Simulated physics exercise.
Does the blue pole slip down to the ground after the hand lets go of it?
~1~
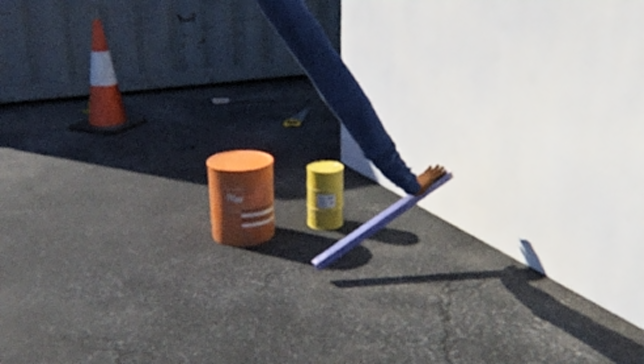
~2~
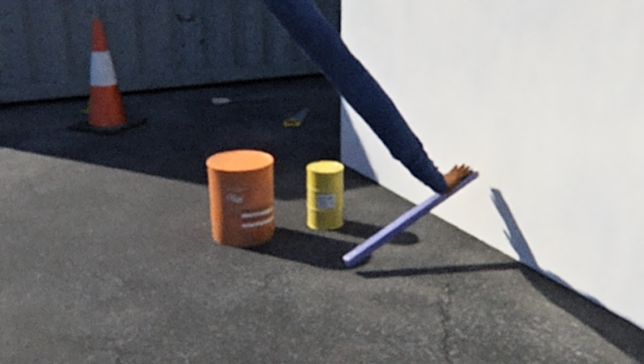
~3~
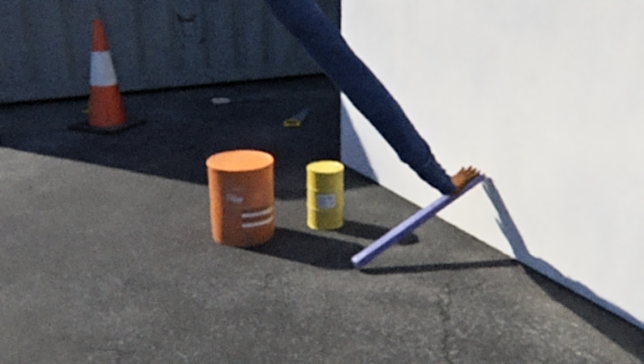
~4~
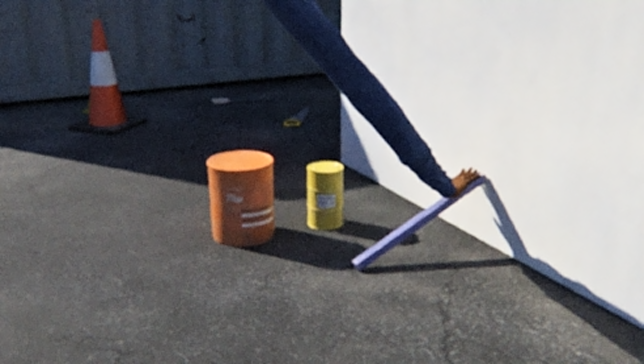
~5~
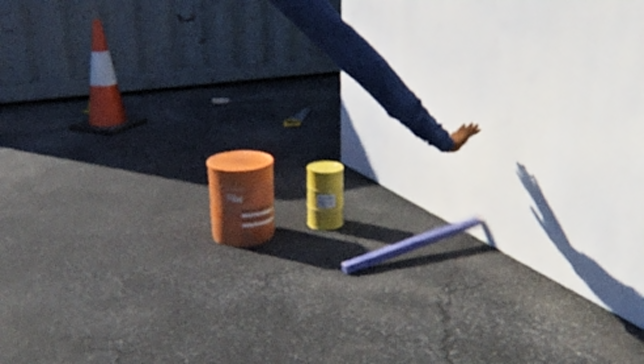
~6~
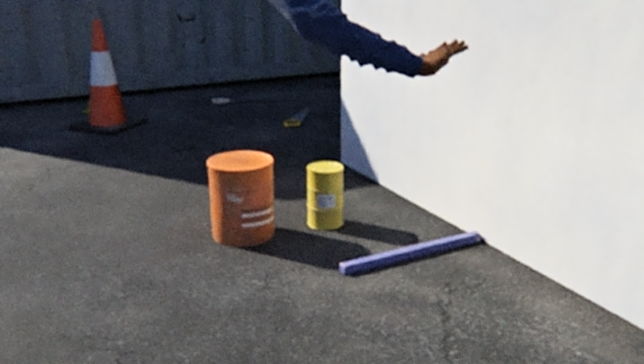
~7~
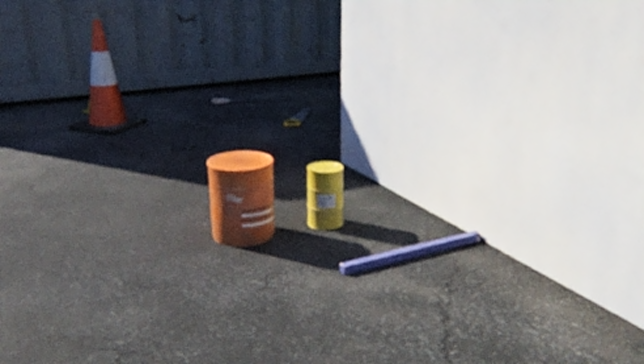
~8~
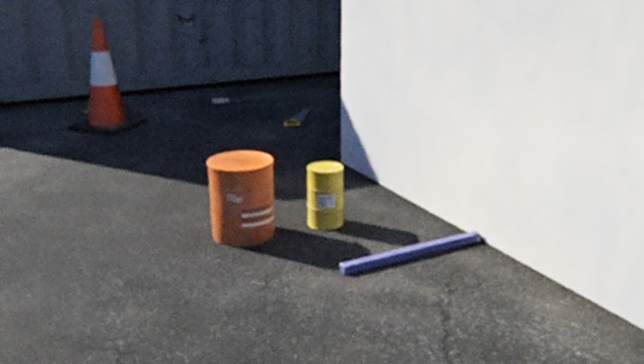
Yes, the blue pole slips down the white wall once it is released and ends up lying flat on the ground.
